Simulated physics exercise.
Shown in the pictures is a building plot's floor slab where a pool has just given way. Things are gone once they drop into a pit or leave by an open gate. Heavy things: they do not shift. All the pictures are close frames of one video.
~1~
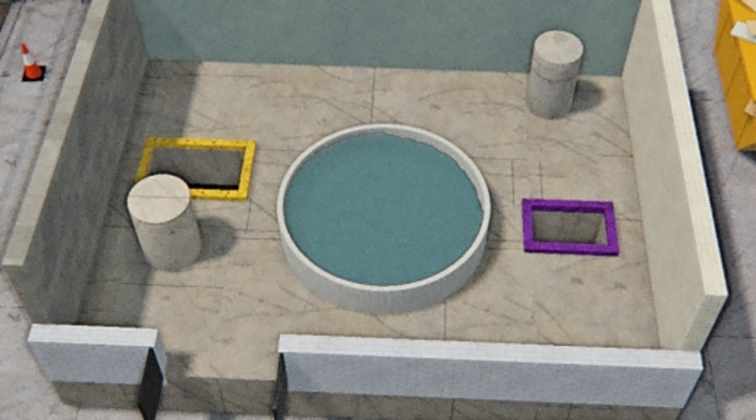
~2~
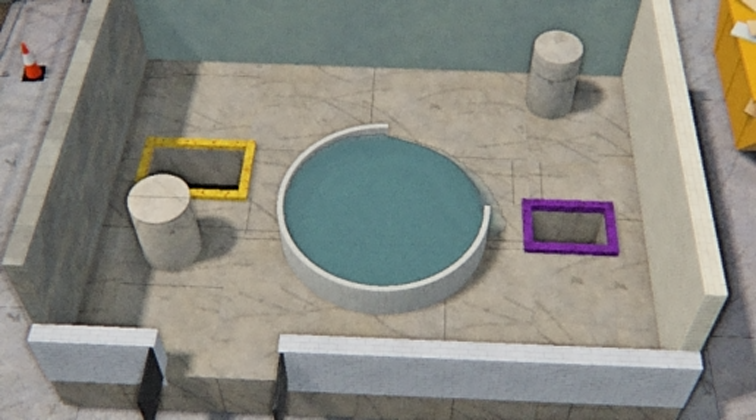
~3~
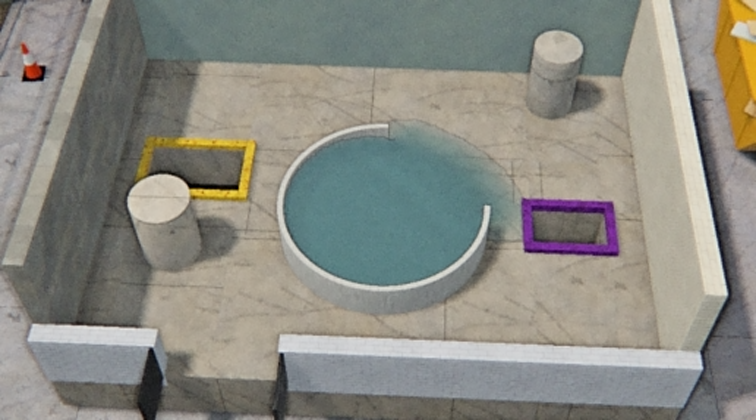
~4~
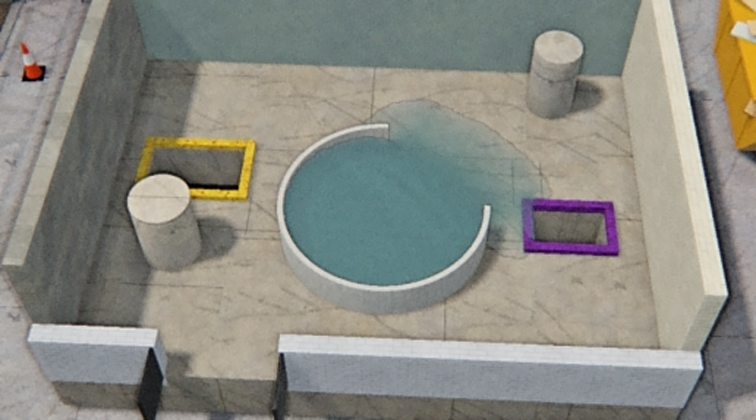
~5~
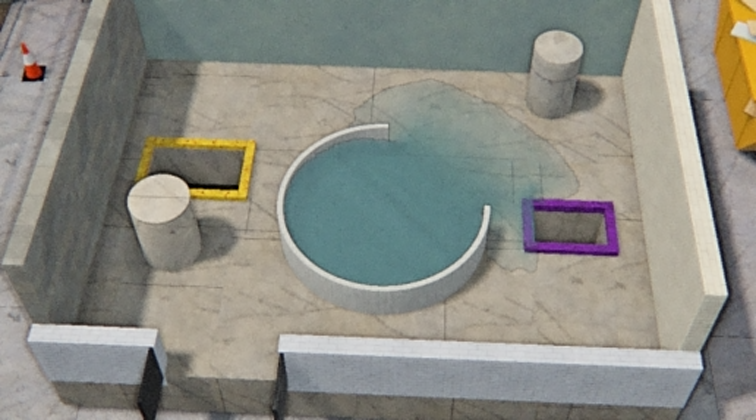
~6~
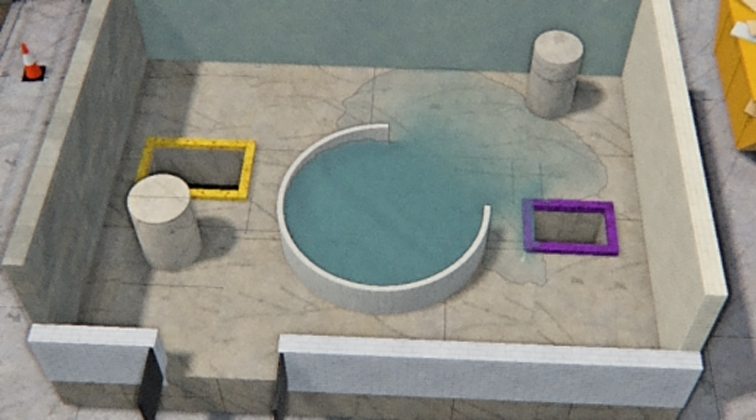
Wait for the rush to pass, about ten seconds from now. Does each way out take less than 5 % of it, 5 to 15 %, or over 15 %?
The gate gets shy of five per cent; the yellow pit gets shy of five per cent; the purple pit gets five to fifteen per cent.
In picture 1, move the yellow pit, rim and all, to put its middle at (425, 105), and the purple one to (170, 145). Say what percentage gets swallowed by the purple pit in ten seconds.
Purple: 0 %.
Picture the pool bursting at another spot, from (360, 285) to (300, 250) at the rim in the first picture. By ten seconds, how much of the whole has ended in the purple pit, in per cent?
Purple: 0 %.
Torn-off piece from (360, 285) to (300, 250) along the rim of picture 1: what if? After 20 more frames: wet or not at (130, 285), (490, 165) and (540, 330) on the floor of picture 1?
Note, points one to three: Reached and soaked / unreached / reached and soaked.
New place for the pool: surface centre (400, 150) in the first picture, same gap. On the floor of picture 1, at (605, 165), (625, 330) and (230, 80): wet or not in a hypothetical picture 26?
As listed: Covered, flooded, awash.
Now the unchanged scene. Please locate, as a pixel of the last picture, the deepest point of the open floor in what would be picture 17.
It should be deepest at about (624, 102).
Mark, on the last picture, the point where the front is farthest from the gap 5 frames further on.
The farthest point of the front sits at (622, 86).
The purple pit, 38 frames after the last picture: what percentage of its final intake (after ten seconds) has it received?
Estimate: Some 90 per cent.
A moment on, water covers 30 % of the floor; the gate 0 %, the yellow pit 0 %, the purple pit 1 %.
Next, water covers 30 % of the floor; the gate 0 %, the yellow pit 0 %, the purple pit 1 %.
Then, water covers 45 % of the floor; the gate 0 %, the yellow pit 0 %, the purple pit 2 %.
Later, water covers 75 % of the floor; the gate 0 %, the yellow pit 0 %, the purple pit 7 %.
In the end, water covers 95 % of the floor; the gate 1 %, the yellow pit 0 %, the purple pit 8 %.
